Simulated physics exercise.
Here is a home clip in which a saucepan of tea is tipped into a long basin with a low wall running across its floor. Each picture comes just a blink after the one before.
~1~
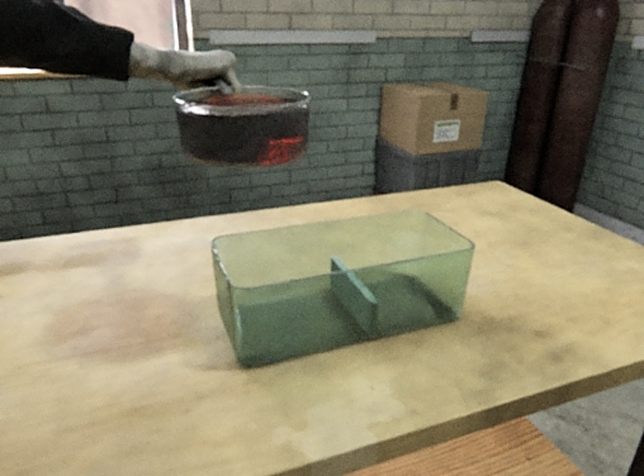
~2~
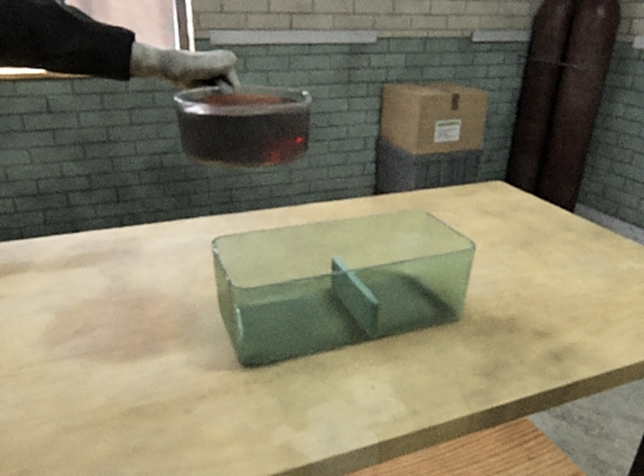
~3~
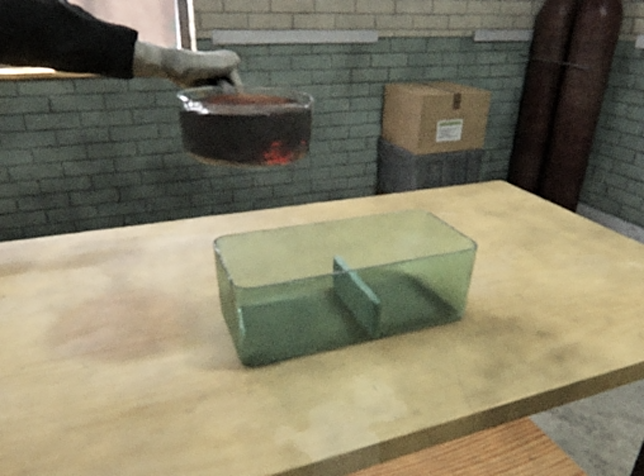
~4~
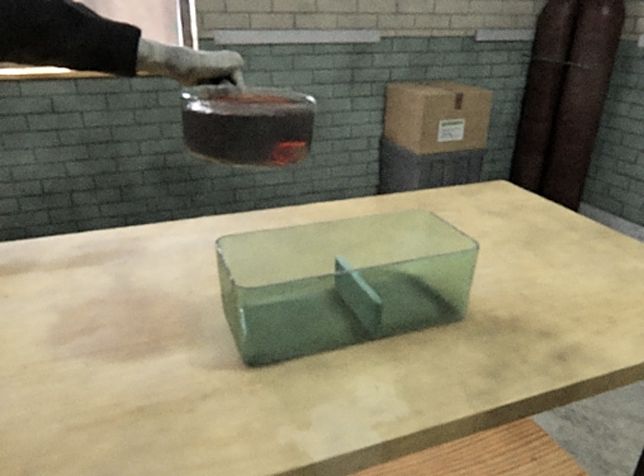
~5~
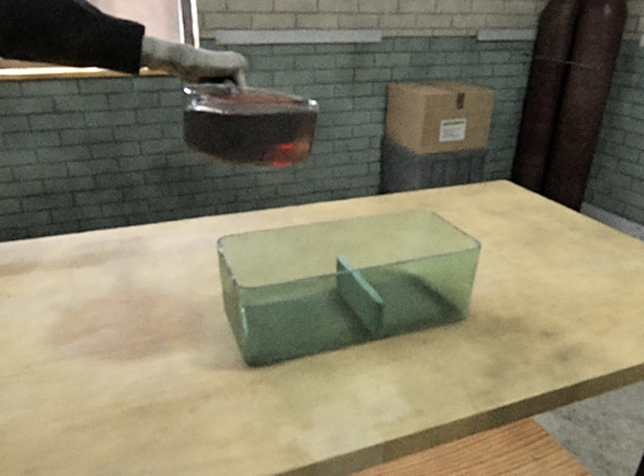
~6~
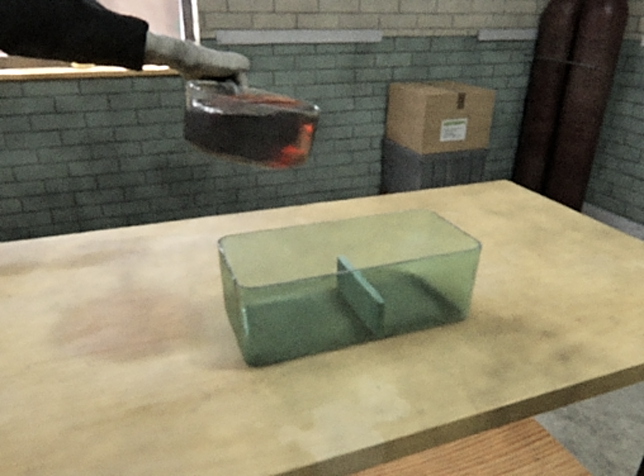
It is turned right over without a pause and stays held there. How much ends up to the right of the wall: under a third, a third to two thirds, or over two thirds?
My call is that the right side sits mid-range, from a third up to two thirds.
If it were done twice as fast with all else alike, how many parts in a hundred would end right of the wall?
Near 20 %.
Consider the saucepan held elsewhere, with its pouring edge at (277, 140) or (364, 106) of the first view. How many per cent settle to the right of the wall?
Roughly 5 per cent, then roughly 90 per cent.
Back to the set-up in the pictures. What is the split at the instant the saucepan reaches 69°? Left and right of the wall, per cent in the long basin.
Left 5, right 10.
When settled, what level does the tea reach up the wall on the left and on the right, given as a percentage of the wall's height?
The left part 30 per cent, the right part 40.
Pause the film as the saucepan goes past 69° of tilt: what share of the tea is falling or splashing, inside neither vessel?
It comes to around 45 per cent.
A moment on, the tilt is 69° and 43 per cent is still to pour, 5 is left of the wall and 9 right of it.
Next, the tilt is 103° and 6 per cent is still to pour, 36 is left of the wall and 49 right of it.
Then the tilt is 107° and 0 per cent is still to pour, 49 is left of the wall and 49 right of it.
Later the tilt is 107° and 0 per cent is still to pour, 49 is left of the wall and 49 right of it.
At rest 49 per cent lies left of the wall, 49 right of it and 1 outside.
